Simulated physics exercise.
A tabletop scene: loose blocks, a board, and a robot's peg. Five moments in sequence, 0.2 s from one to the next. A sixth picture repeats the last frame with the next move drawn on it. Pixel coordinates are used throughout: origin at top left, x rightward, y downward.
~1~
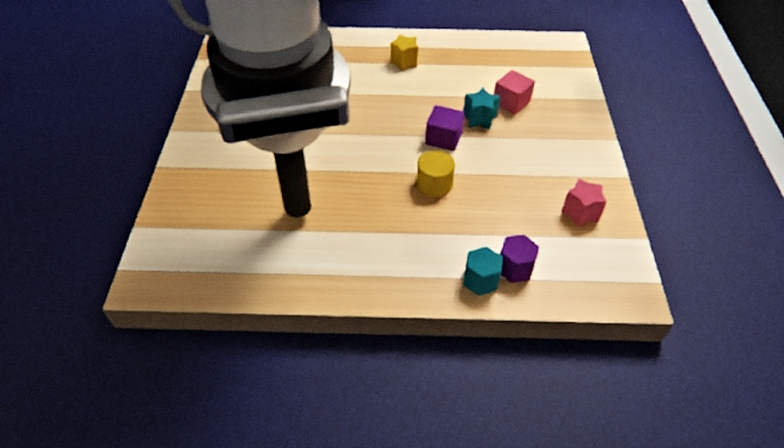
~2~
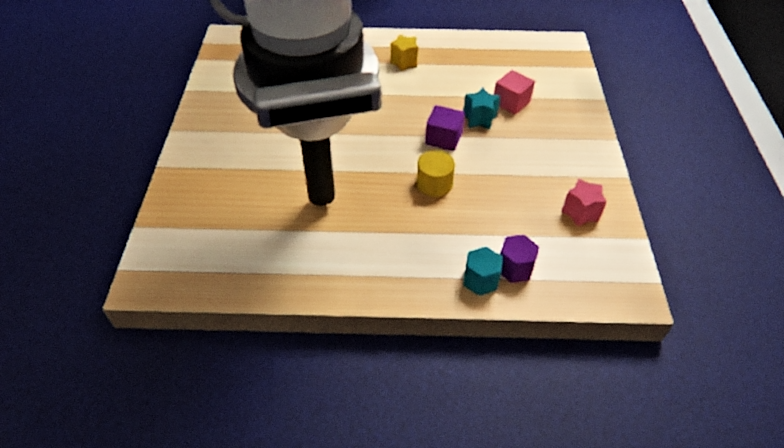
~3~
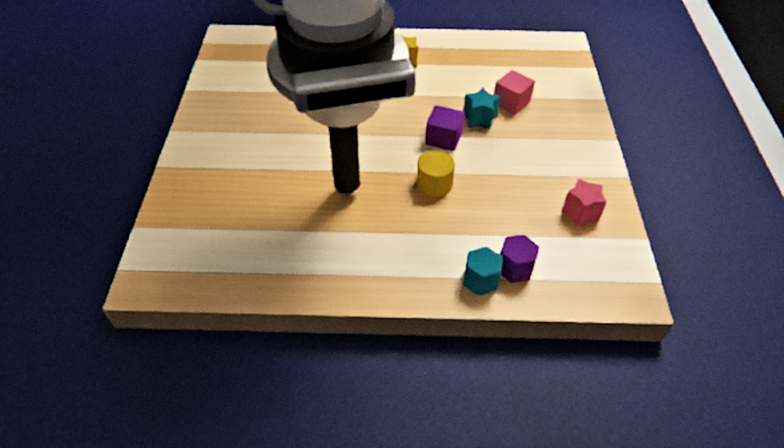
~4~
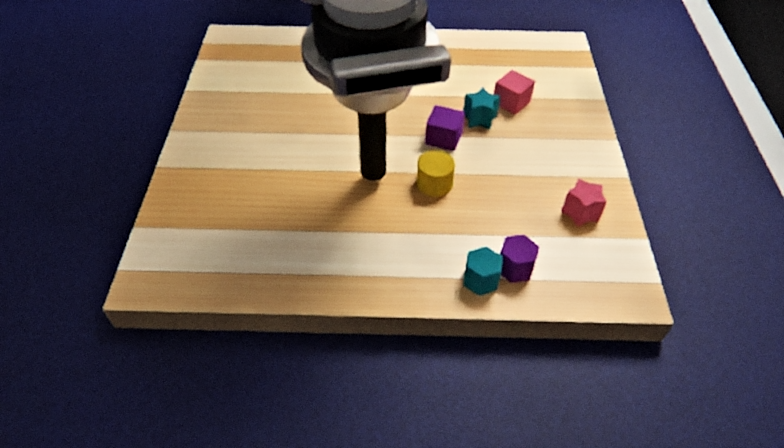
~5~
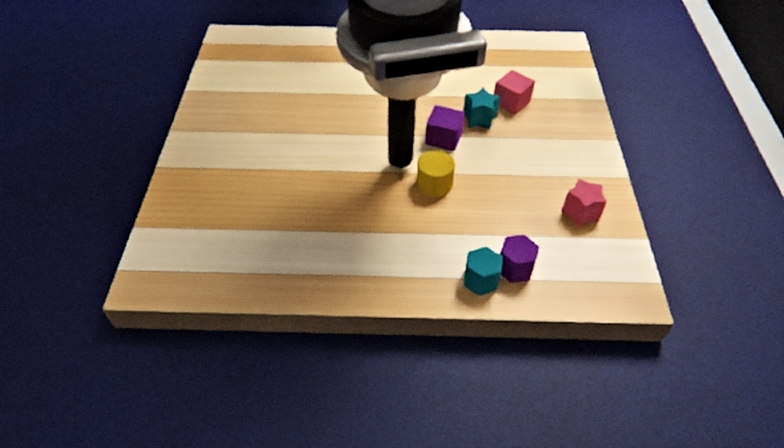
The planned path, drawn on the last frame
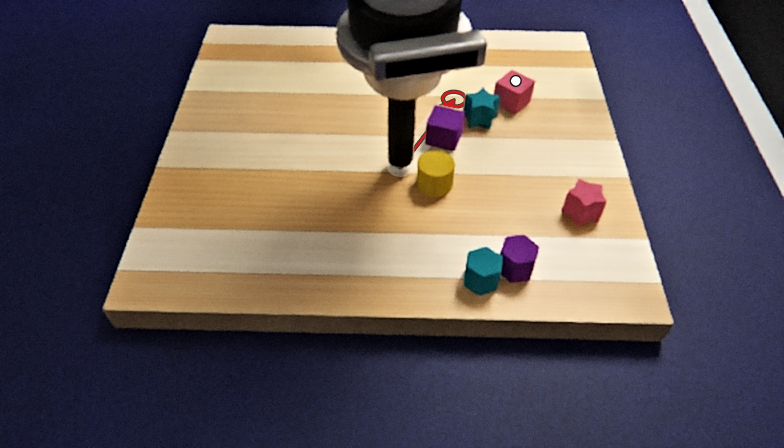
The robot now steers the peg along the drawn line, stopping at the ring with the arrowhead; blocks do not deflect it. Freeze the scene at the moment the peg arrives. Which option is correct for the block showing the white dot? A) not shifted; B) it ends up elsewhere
That would be A.
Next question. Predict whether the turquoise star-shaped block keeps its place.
By then it is displaced.
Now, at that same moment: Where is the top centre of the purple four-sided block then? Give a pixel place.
So, by the moment the path ends, you'll find the top centre of the purple four-sided block at (470, 102).
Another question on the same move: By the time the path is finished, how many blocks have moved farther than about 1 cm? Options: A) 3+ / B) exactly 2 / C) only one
Choice B: Exactly 2.
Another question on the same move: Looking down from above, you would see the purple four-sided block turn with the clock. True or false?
That is true.
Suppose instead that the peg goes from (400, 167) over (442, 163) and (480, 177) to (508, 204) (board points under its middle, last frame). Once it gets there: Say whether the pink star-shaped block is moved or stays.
At the moment the path ends, the pink star-shaped block still stands where it did.
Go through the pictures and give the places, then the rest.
The first frame shows tip of the peg at (298, 208), middles of tops, purple four-sided block at (446, 117), turquoise star-shaped block at (483, 98), pink four-sided block at (516, 81).
The second frame shows peg at (322, 196), nothing pushed.
The third frame shows peg at (347, 184), nothing pushed.
The fourth frame shows peg at (373, 172), nothing pushed.
The fifth frame shows peg at (401, 159), purple four-sided block at (446, 117), turquoise star-shaped block at (483, 98), pink four-sided block at (516, 81).
The line goes straight from (400, 167) to (454, 99); the dot is on the pink four-sided block.
On the path given first. One third of the way, peg at (420, 133); purple four-sided block at (453, 113), turned 10° clockwise.
Two thirds of the way, peg at (438, 112); purple four-sided block at (468, 106), turned 70° clockwise; turquoise star-shaped block at (495, 96).
At the end, peg at (455, 91); purple four-sided block at (470, 102), turned 100° clockwise; turquoise star-shaped block at (500, 96); pink four-sided block unmoved.
